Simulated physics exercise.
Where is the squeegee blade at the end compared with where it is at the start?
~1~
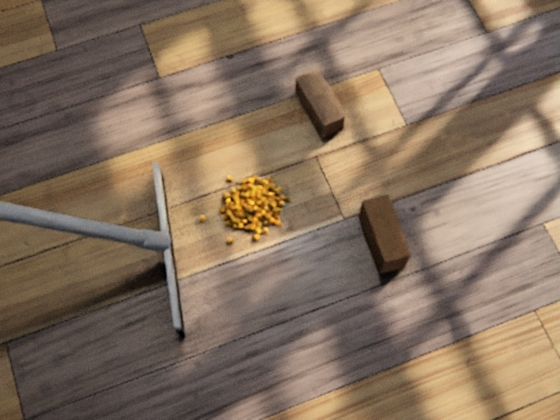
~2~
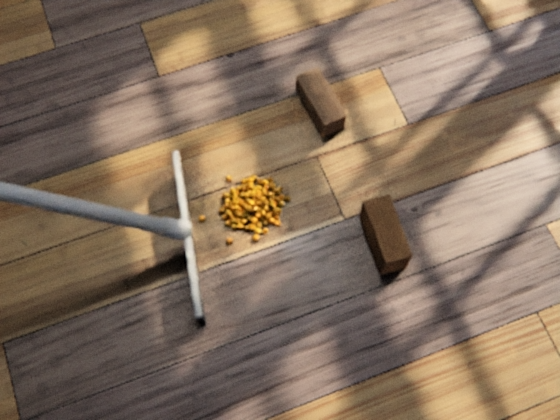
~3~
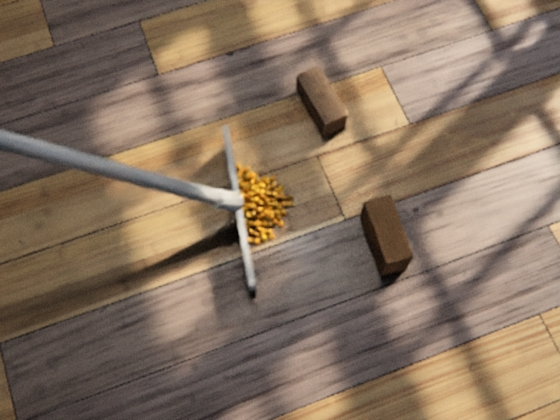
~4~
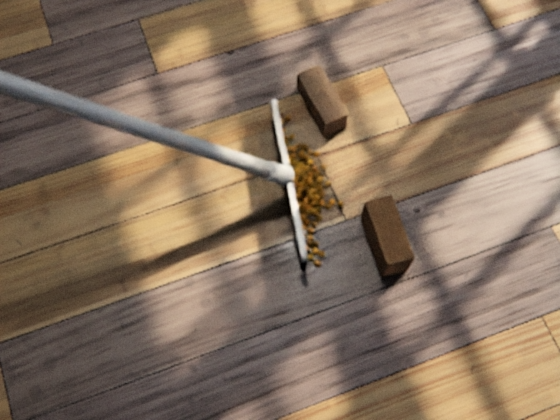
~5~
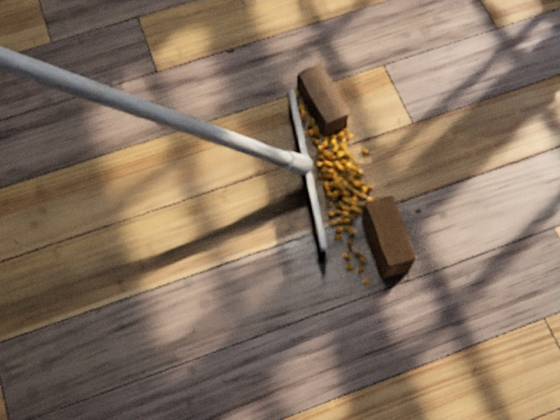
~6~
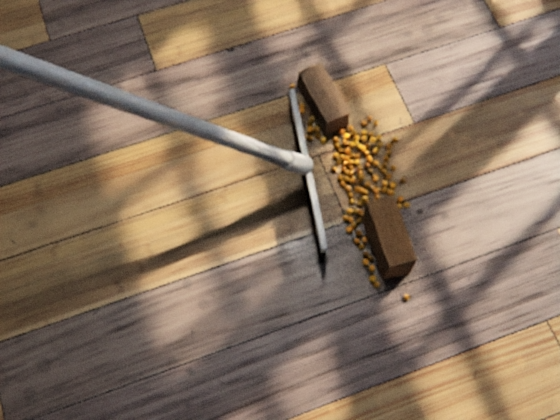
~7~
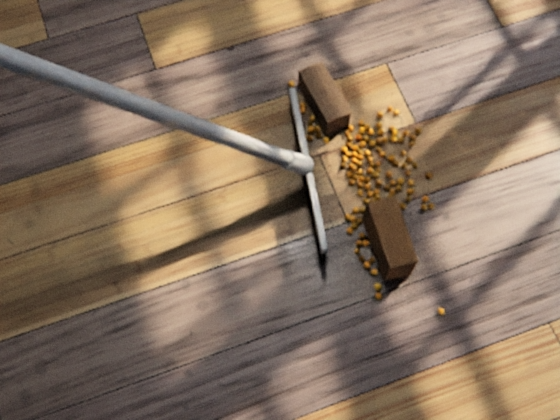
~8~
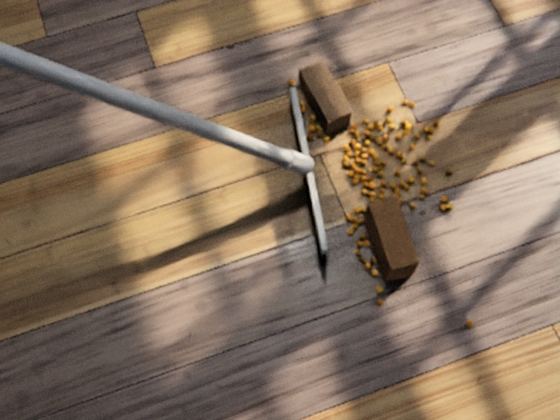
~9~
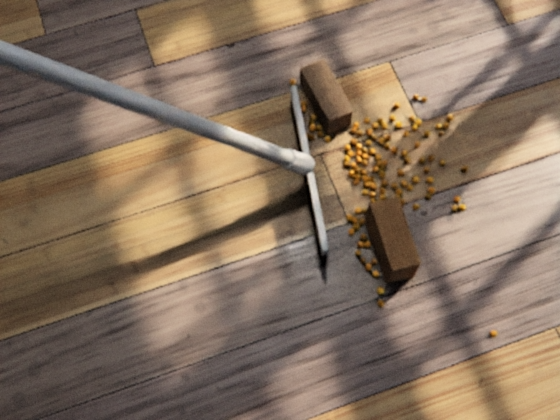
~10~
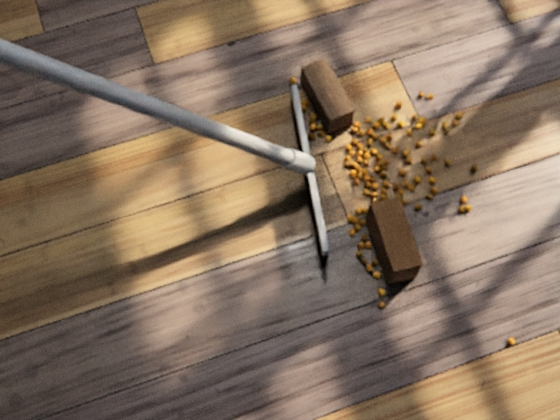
At the start the blade is left of the kernel pile, well away from the brown blocks. By the end it is farther right and higher up in view, resting close to the left side of the blocks.
